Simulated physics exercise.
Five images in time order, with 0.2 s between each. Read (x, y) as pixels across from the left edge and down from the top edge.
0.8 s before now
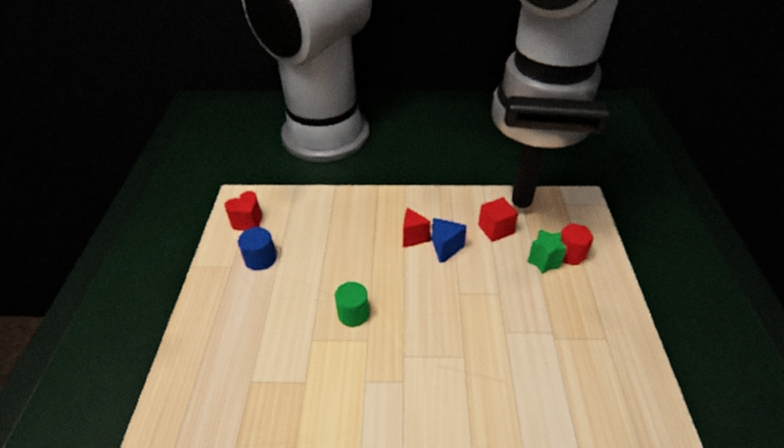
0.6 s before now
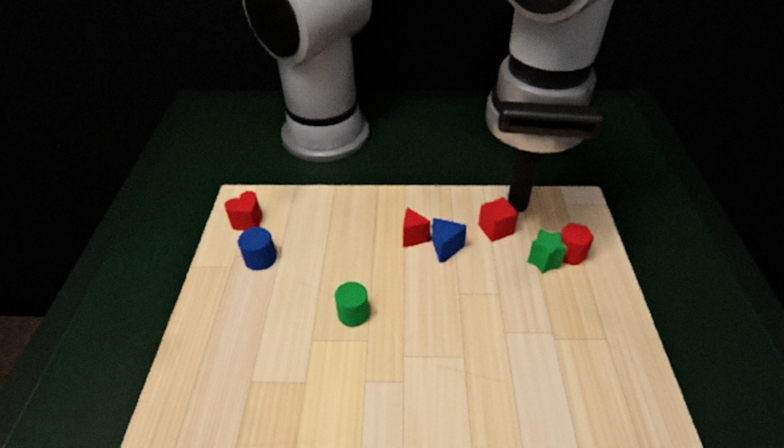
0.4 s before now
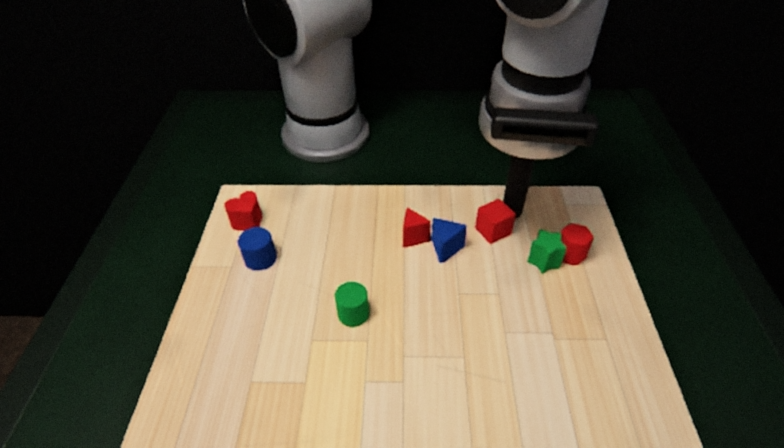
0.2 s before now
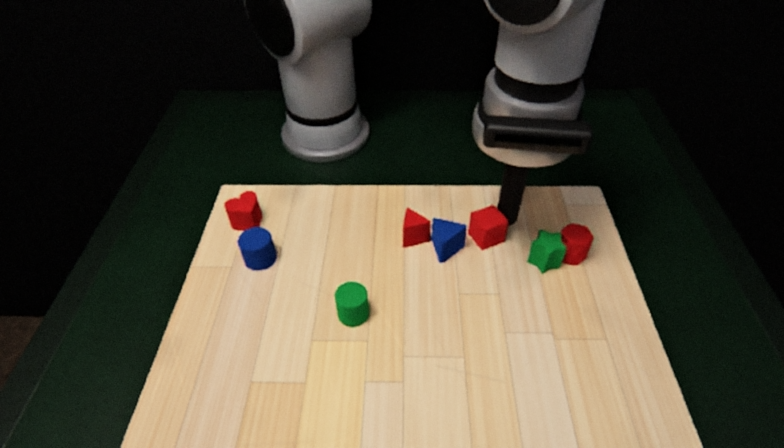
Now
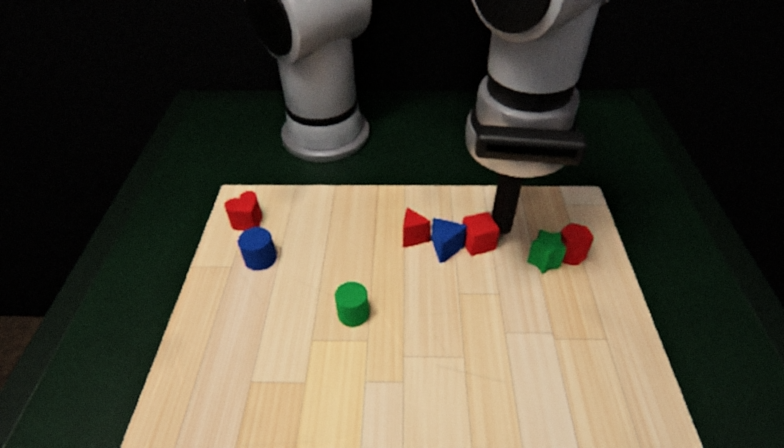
The clip opens with a robot arm holding a dark peg beside a red block on a wooden board scattered with red, blue and green pieces. The peg shifts slightly left to the block, then pushes it a short way left and toward the viewer, closing the gap to the blue triangular piece.
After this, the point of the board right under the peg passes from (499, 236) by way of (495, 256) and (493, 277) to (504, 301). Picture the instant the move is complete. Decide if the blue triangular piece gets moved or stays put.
The push reaches it.
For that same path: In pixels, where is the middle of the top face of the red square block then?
My estimate: (472, 235).
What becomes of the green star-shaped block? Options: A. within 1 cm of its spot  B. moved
I'll go with A - within 1 cm of its spot.
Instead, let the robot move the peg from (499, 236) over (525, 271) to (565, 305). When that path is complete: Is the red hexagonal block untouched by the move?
Yes, that is what happens.
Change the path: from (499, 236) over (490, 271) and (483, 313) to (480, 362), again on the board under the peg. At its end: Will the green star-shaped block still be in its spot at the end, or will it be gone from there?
The block in question stays where it was by the end.
What follows on the original path. Halfway along, peg (495, 259); red triangular piece (410, 218); blue triangular piece (437, 230), turned 20° clockwise; red square block (472, 235), turned 30° clockwise.
At the end, peg (505, 293); red triangular piece (410, 218); blue triangular piece (437, 230), turned 20° clockwise; red square block (472, 235), turned 30° clockwise; green star-shaped block not moved.
